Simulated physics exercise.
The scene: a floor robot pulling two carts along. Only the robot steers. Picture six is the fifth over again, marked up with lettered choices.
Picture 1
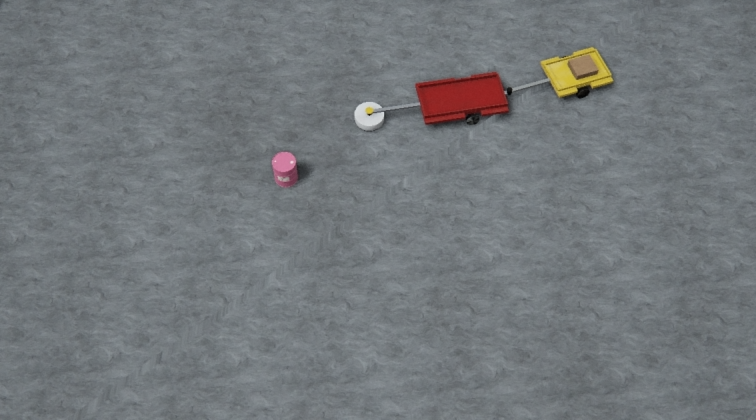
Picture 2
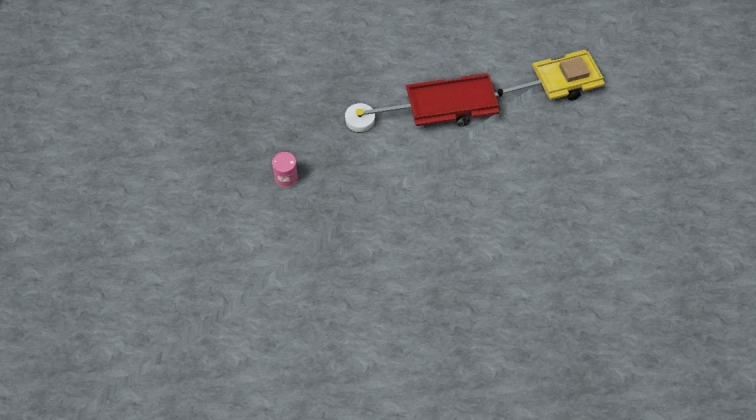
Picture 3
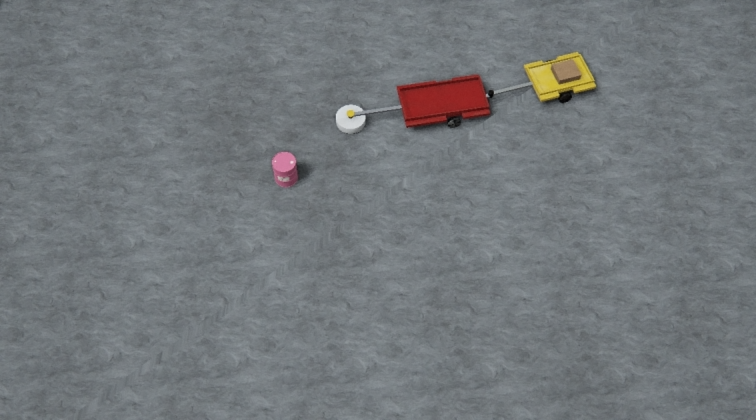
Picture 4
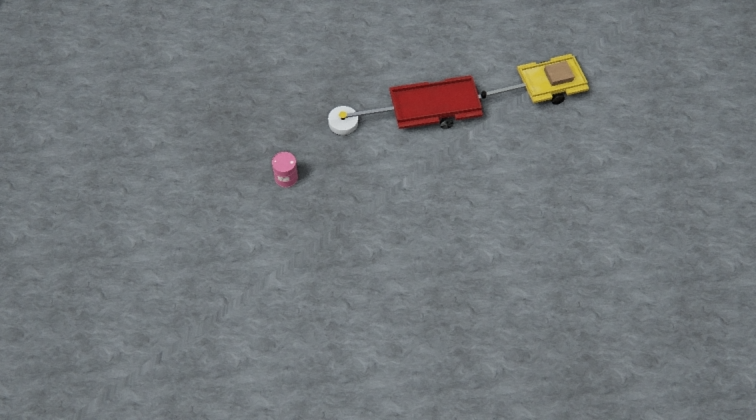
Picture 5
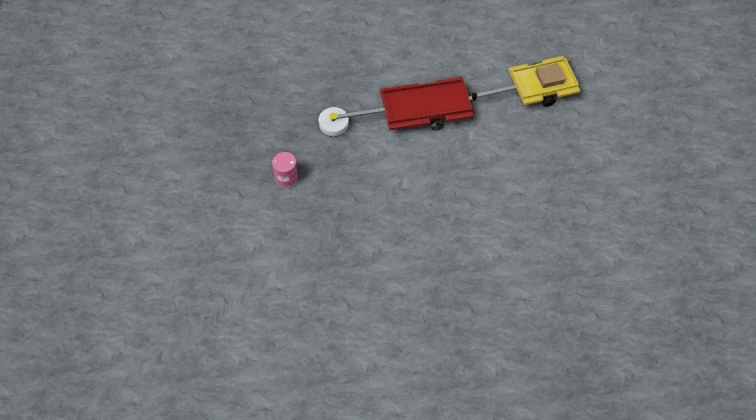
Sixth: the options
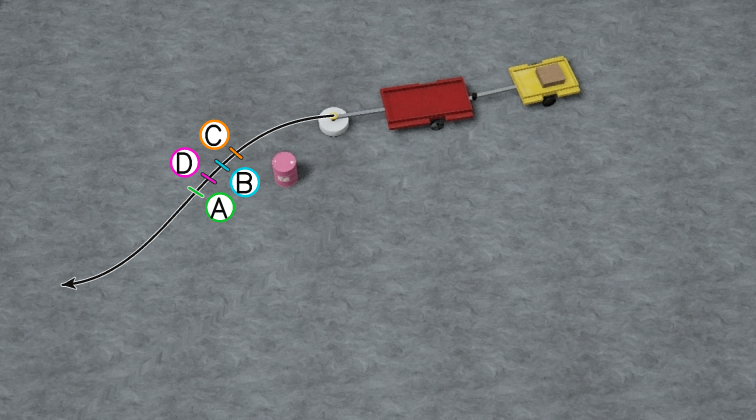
On a grey floor, a white robot slowly pulls a red cart and yellow cart left.
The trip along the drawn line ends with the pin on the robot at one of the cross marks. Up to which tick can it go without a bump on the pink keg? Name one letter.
Mark C.
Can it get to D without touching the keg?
No.
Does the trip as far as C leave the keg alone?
Yes.
On the marked copy, A at (196, 192); B at (222, 165); C at (236, 153); D at (209, 178); the route from (333, 116) via (200, 188) to (63, 285).
With C. Early on, robot (297, 126), last cart (510, 86).
Further on, robot (263, 140), last cart (476, 92).
At the end, robot (237, 158), last cart (447, 97); nothing has been touched.
As for the rest, A is too far, the keg has been hit; B is too far, the keg has been hit; D is too far, the keg has been hit.
